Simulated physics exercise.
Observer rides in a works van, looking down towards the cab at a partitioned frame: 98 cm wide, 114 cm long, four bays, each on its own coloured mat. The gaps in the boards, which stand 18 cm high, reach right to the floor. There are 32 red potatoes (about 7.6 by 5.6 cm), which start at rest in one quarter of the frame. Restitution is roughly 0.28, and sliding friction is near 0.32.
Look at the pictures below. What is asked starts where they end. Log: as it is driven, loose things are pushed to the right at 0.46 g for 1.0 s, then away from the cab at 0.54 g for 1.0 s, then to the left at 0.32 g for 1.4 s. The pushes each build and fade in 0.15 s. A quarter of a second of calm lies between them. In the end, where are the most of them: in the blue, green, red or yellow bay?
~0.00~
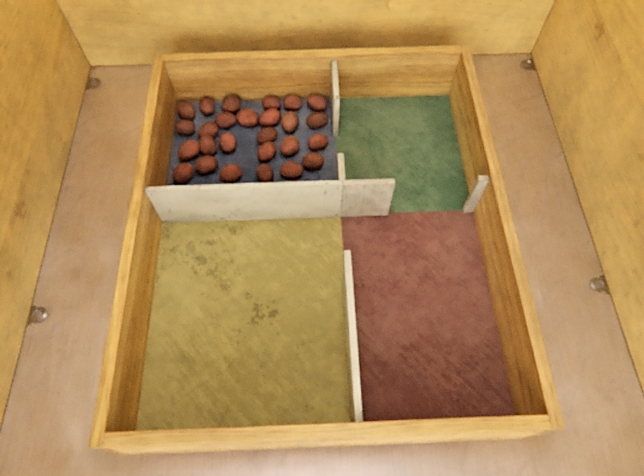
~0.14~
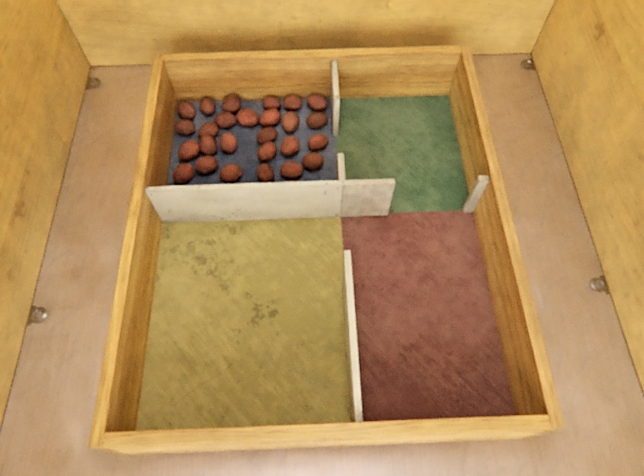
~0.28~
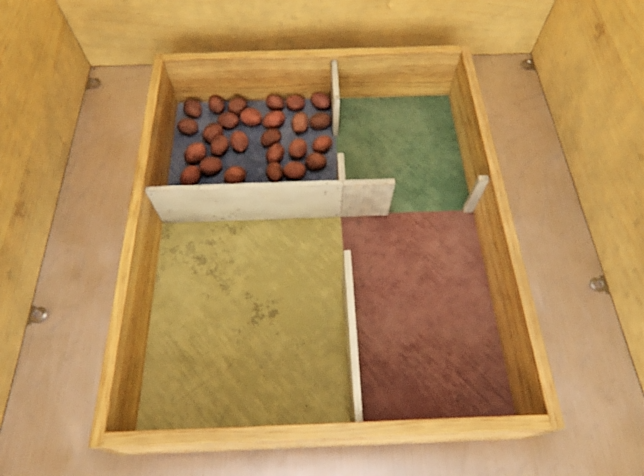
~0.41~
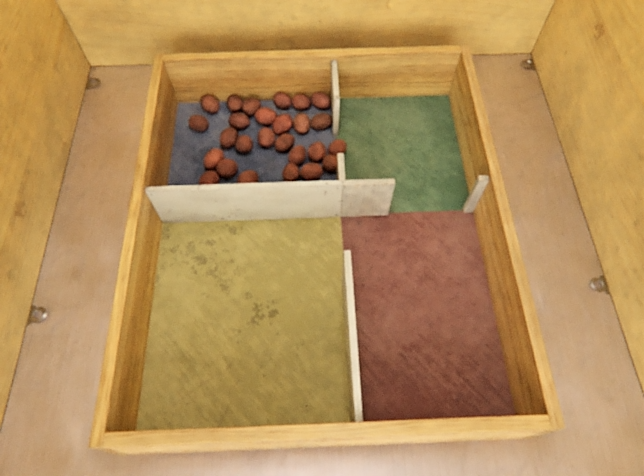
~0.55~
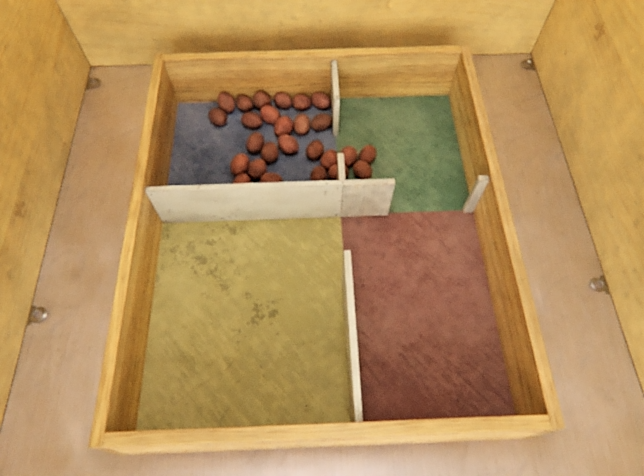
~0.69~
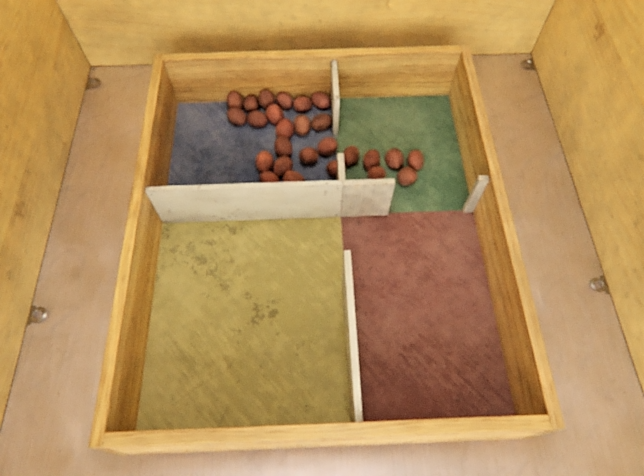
I would say the blue one.
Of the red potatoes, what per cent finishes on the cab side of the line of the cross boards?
Roughly 70 per cent.
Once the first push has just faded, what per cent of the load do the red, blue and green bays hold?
You'd see red holding 0, blue holding 60 and green holding 40 per cent.
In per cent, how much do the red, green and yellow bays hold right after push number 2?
In per cent: Red 30, green 20 and yellow 0.
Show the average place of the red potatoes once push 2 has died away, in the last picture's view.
It works out to somewhere near (349, 243) in the final view.
After push 1 (1.24 s), 18 in the blue bay and 14 in the green bay.
After push 2 (2.49 s), 11 in the red bay, 16 in the blue bay and 5 in the green bay.
After push 3 (4.14 s), 11 in the red bay, 19 in the blue bay and 2 in the green bay.
Outcome (at 4.80 s), 11 in the red bay, 19 in the blue bay and 2 in the green bay.
